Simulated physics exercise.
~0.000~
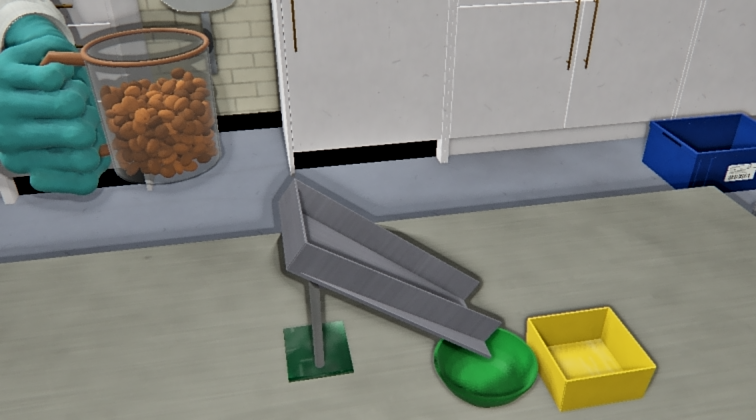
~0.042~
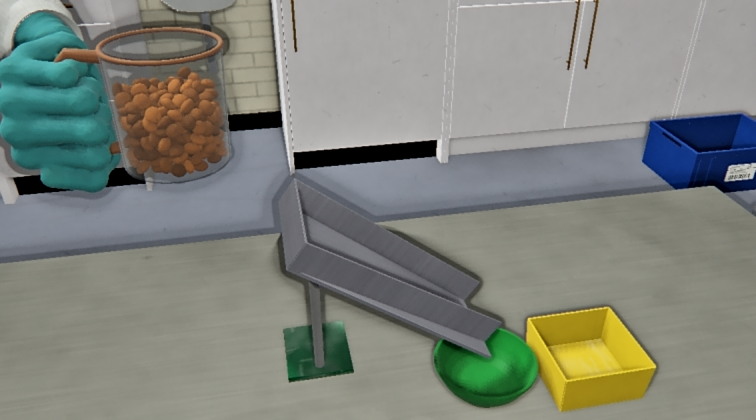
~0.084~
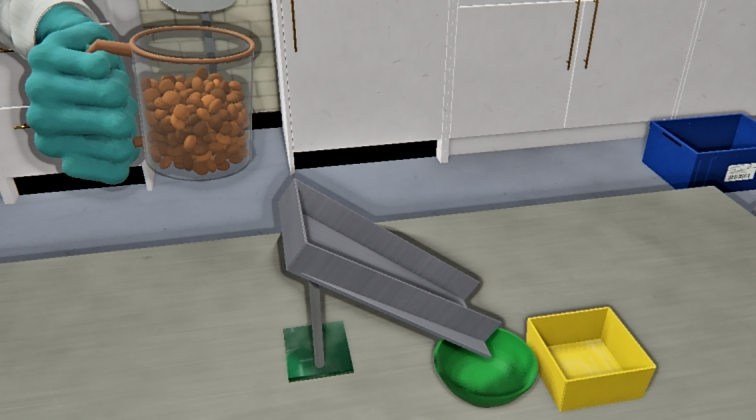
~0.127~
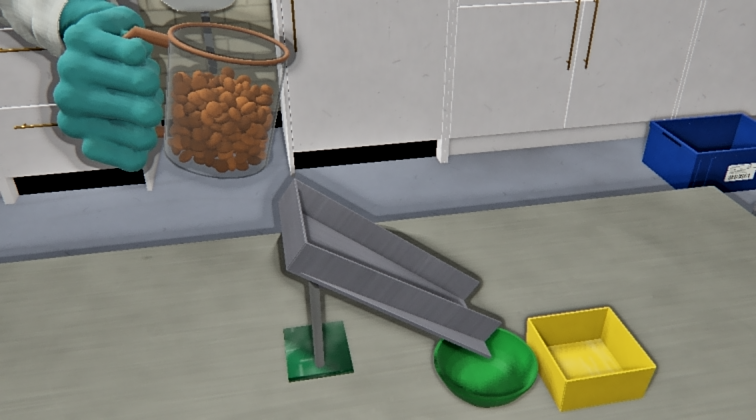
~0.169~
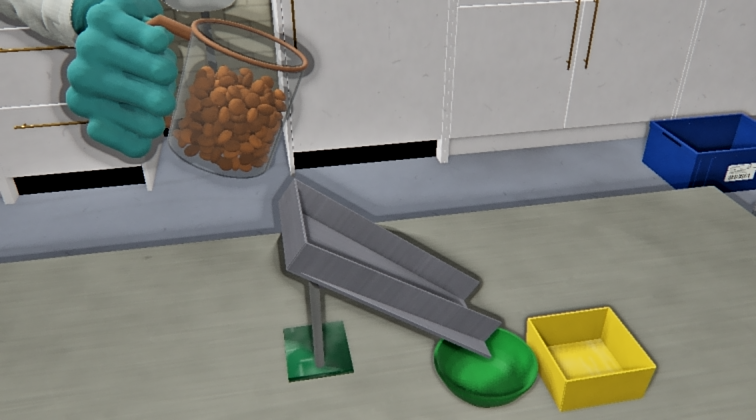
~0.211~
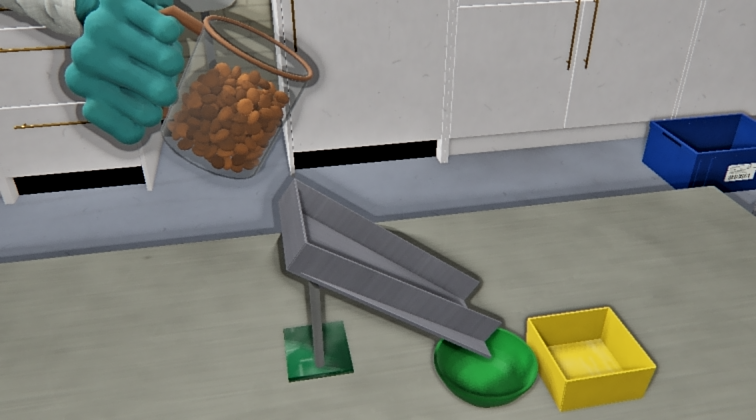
A teal-gloved hand carried a clear cup of brown kibble to the right, then tilted it rightward above a gray chute, while the green bowl and yellow tin stayed still below.
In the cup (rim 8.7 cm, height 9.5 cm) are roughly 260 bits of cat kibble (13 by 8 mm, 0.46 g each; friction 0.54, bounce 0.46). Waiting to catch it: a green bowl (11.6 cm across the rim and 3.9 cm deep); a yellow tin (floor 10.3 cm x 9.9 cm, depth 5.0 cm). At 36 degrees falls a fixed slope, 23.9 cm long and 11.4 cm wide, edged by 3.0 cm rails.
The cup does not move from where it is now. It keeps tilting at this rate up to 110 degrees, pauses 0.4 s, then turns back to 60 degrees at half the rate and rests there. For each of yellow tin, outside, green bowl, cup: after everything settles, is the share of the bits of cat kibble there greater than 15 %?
Yellow tin - not greater; outside everything - greater; green bowl - greater; cup - greater.
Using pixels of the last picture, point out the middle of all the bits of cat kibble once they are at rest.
Roughly at pixel (491, 380).
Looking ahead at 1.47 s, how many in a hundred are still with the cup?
About 30 per cent.
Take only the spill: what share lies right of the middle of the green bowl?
Near 90 per cent of the spill.
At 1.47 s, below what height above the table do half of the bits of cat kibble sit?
Roughly 2 cm.
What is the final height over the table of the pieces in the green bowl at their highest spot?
Near 4.0 centimetres up.
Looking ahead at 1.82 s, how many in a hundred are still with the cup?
By then, close to 30 per cent is still held.
After 0.69 s, tilt 110 degrees; slope 10 %, cup 90 %; middle of all pieces near (239, 126).
After 1.10 s, tilt 109 degrees; outside 5 %, slope 30 %, green bowl 15 %, cup 40 %, in the air 5 %; middle of all pieces near (380, 252).
Then, at 1.47 s, tilt 75 degrees; outside 20 %, yellow tin 5 %, slope 5 %, green bowl 35 %, cup 30 %, in the air 5 %; middle of all pieces near (440, 311).
After 1.82 s, tilt 60 degrees; outside 25 %, yellow tin 5 %, green bowl 40 %, cup 30 %; middle of all pieces near (447, 320).
In the end, at 2.4 s, outside 25 %, yellow tin 5 %, slope 0 %, green bowl 40 %, cup 30 %.
